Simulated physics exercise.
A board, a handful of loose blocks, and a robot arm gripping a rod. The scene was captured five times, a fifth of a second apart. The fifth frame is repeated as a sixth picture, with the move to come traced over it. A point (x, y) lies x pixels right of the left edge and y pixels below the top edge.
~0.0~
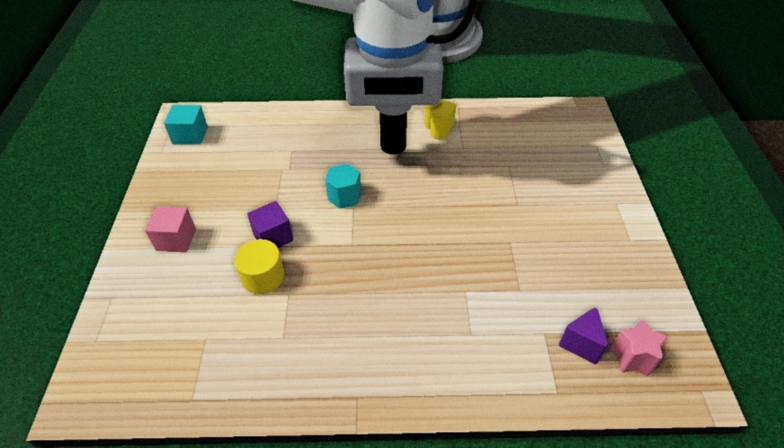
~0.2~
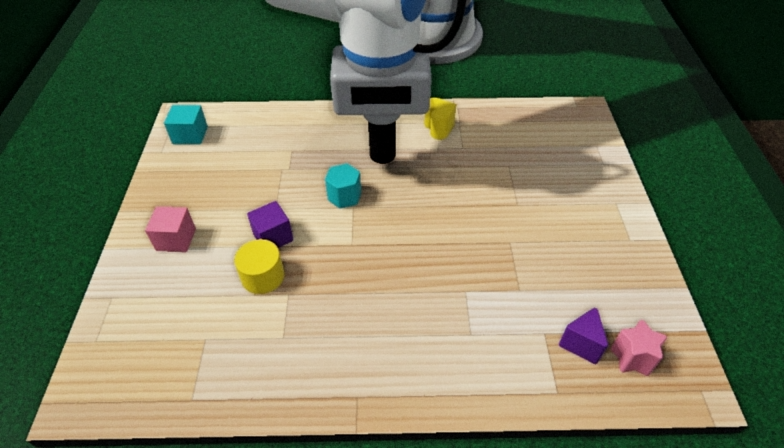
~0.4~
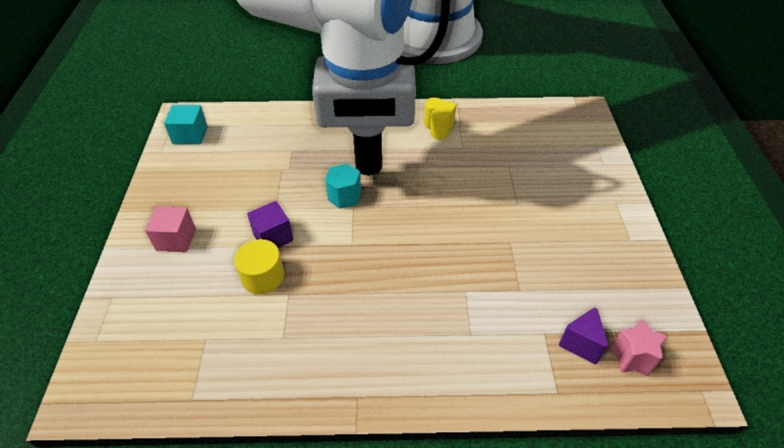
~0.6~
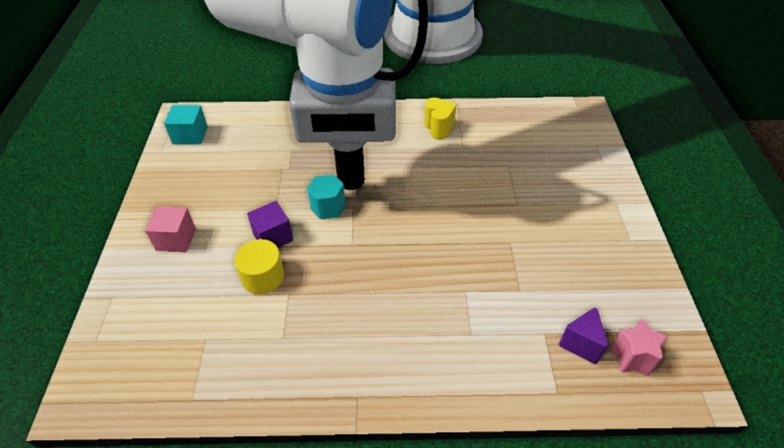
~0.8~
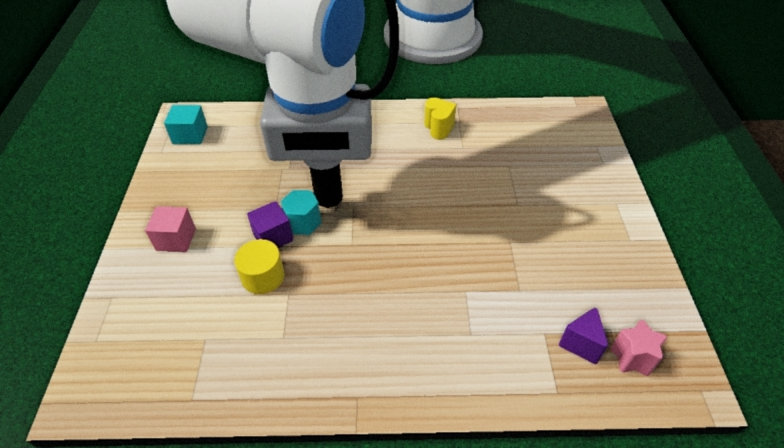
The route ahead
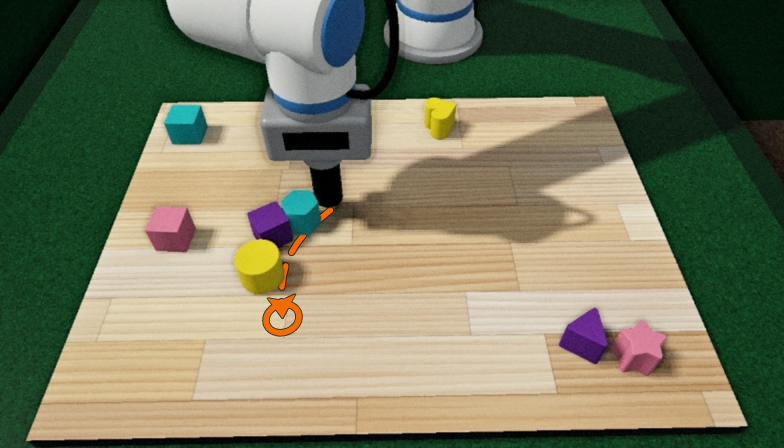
On a wooden board dotted with colored blocks, a robot arm moves its dark rod toward the lower left, meets the turquoise hexagonal block, and pushes it across the surface until it sits beside the purple block.
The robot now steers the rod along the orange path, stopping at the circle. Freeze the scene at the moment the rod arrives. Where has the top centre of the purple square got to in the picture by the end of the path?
The centre of its top will be at (216, 233).
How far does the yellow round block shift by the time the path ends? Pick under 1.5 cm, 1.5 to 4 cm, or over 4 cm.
It moves a fair bit, 1.5 to 4 cm.
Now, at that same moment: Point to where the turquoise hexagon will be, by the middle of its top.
It is at (252, 231).
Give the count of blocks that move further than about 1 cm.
My guess is at least three.
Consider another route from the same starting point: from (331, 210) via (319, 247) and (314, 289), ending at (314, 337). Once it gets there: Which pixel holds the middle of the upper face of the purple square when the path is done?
It sits at (248, 224).
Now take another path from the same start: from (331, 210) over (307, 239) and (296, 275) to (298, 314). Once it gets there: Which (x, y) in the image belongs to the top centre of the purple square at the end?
At pixel (228, 230).
The line goes from (331, 210) over (301, 239) and (283, 276) to (283, 318).
What follows on the original path. One third of the way, rod (298, 227); purple square (228, 232), turned 20° clockwise; turquoise hexagon (263, 225), turned 15° clockwise.
Two thirds of the way, rod (280, 264); yellow round block (241, 271); purple square (216, 233), turned 30° clockwise; turquoise hexagon (252, 231), turned 35° clockwise.
At the end, rod (279, 307); yellow round block (236, 279); purple square (216, 233), turned 30° clockwise; turquoise hexagon (252, 231), turned 35° clockwise.
